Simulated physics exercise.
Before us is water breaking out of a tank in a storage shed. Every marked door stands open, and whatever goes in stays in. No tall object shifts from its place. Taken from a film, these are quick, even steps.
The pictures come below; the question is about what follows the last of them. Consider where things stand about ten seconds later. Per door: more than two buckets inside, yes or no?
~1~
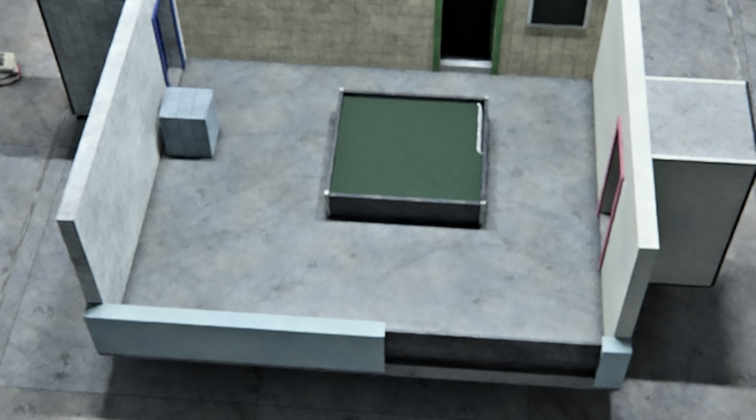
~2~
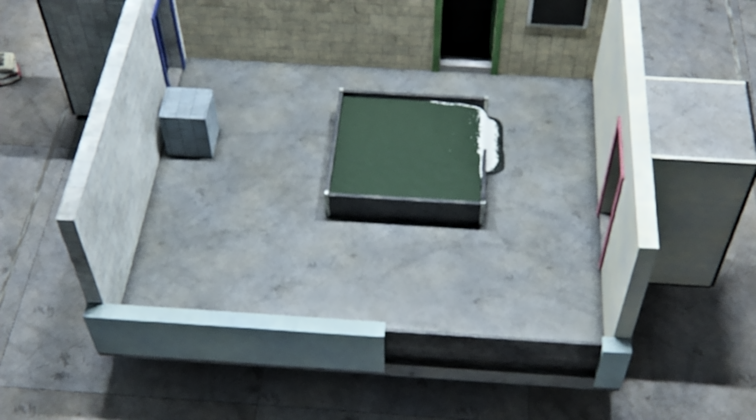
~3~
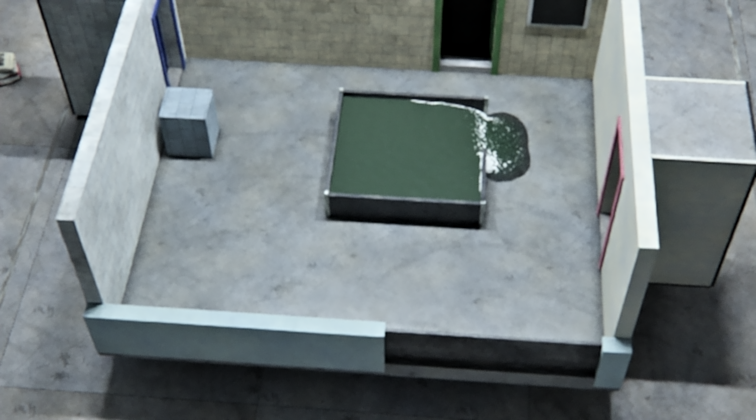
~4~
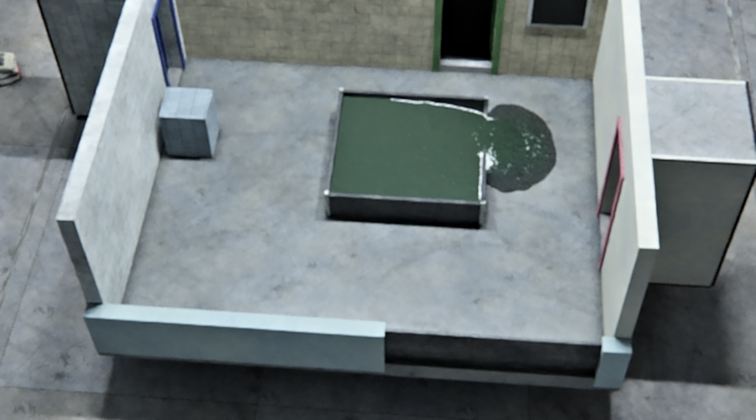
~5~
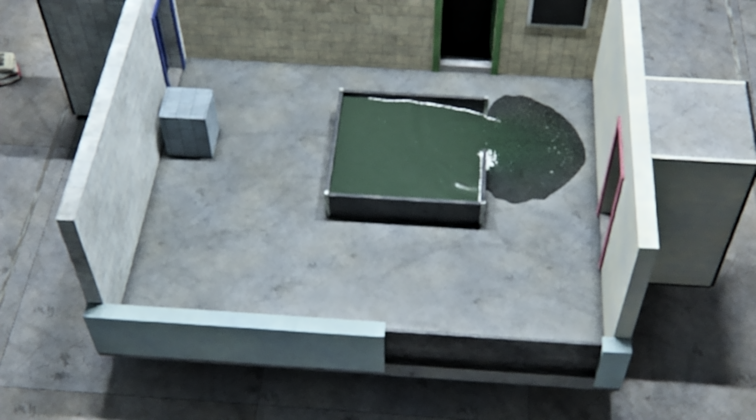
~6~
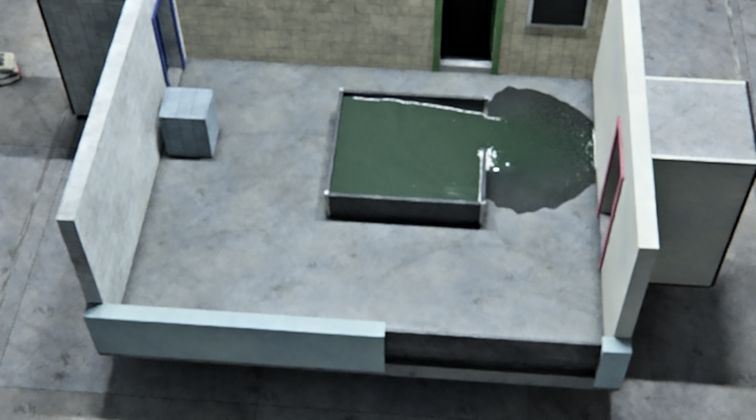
Per door - pink door: No, blue door: Yes, green door: No.
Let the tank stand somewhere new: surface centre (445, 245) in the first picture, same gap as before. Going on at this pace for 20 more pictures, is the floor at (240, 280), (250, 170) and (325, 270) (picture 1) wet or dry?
Result: Spared; spared; spared.
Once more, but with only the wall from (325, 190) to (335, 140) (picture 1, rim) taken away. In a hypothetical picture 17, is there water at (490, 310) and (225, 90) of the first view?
Respectively: Parched and drenched.
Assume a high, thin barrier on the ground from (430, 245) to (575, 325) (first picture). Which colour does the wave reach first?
I say the door marked pink.
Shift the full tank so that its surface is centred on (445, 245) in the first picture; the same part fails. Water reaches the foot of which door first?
That would be the pink door, I say.
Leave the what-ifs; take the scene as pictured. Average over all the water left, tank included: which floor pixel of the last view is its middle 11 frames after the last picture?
Near (458, 158).
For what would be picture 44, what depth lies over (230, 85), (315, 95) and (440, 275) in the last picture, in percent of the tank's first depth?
Respectively 8, 10 and 4 per cent.
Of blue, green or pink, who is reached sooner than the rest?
Answer: The one in pink.
A moment on, water covers 15 % of the floor; the pink door wet at the sill, nothing in, the blue door not reached, the green door not reached.
Next, water covers 15 % of the floor; the pink door wet at the sill, nothing in, the blue door not reached, the green door not reached.
Then, water covers 35 % of the floor; the pink door wet at the sill, nothing in, the blue door not reached, the green door wet at the sill, nothing in.
Later, water covers 65 % of the floor; the pink door wet at the sill, nothing in, the blue door under two buckets in, the green door wet at the sill, nothing in.
In the end, water covers 95 % of the floor; the pink door wet at the sill, nothing in, the blue door over two buckets in, the green door wet at the sill, nothing in.
